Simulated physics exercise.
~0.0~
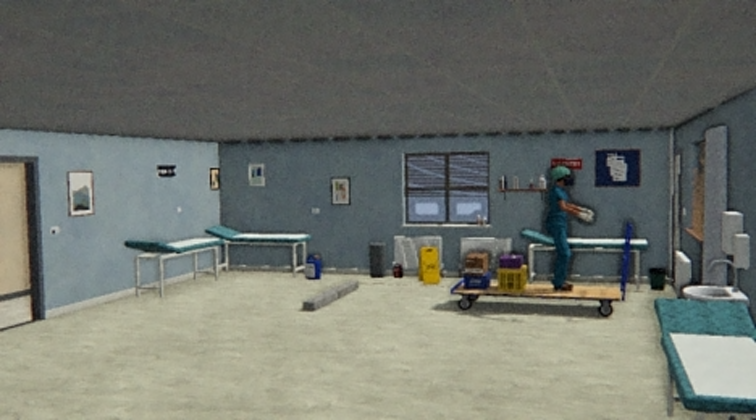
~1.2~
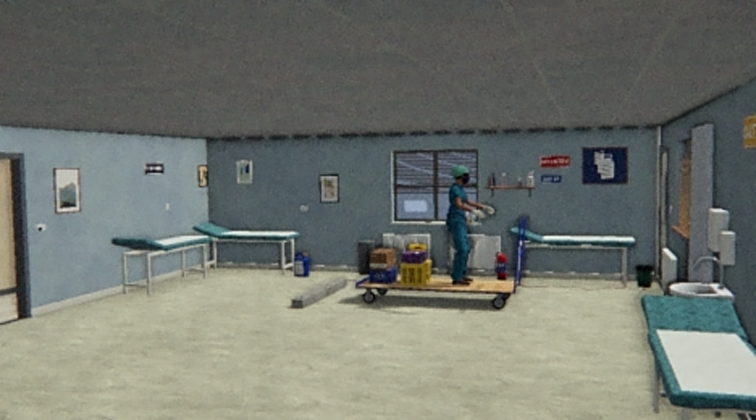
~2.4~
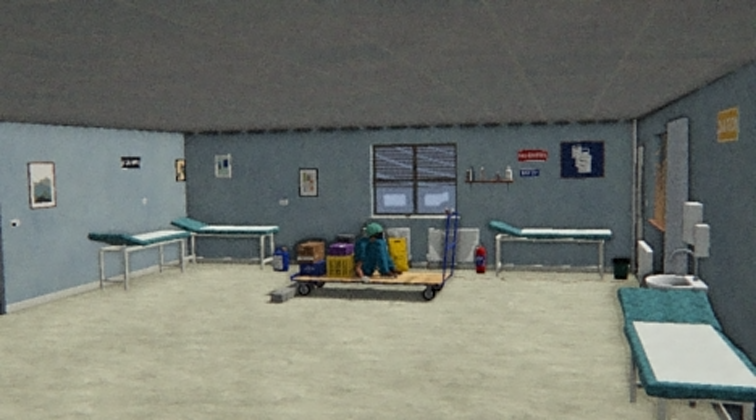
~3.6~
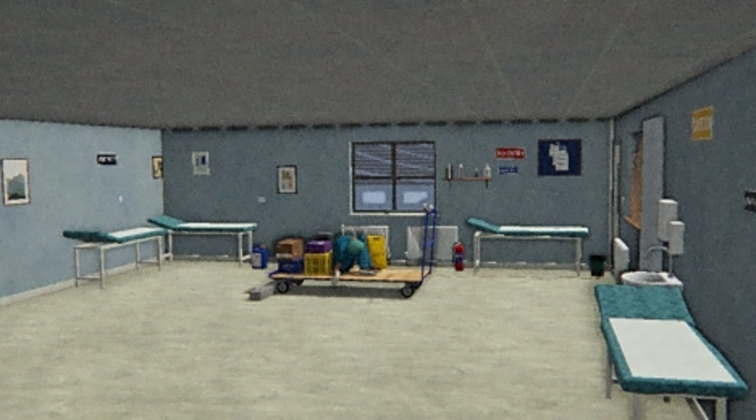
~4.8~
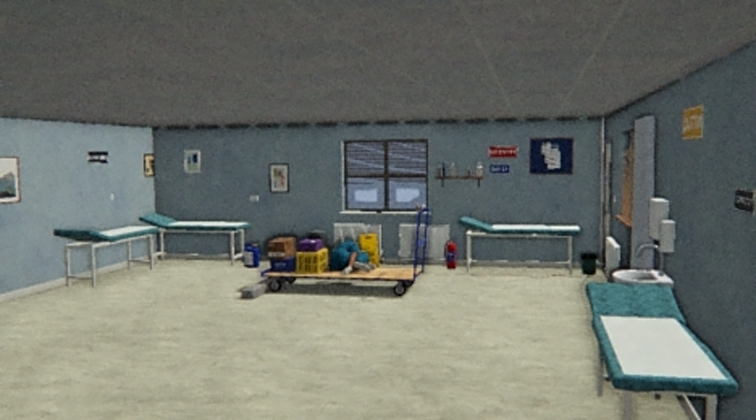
A worker in teal scrubs and a green cap stands on a flat wooden platform trolley in a blue-walled clinic room, seen from across the floor. Purple, yellow, brown and blue boxes sit at the deck's left end, and padded couches line the walls. The trolley rolls left towards a low grey kerb while the view pans slightly right. It stops at the kerb, and the worker folds down low beside the boxes. The worker slumps further and ends lying on the deck among the load, with all four boxes still aboard.
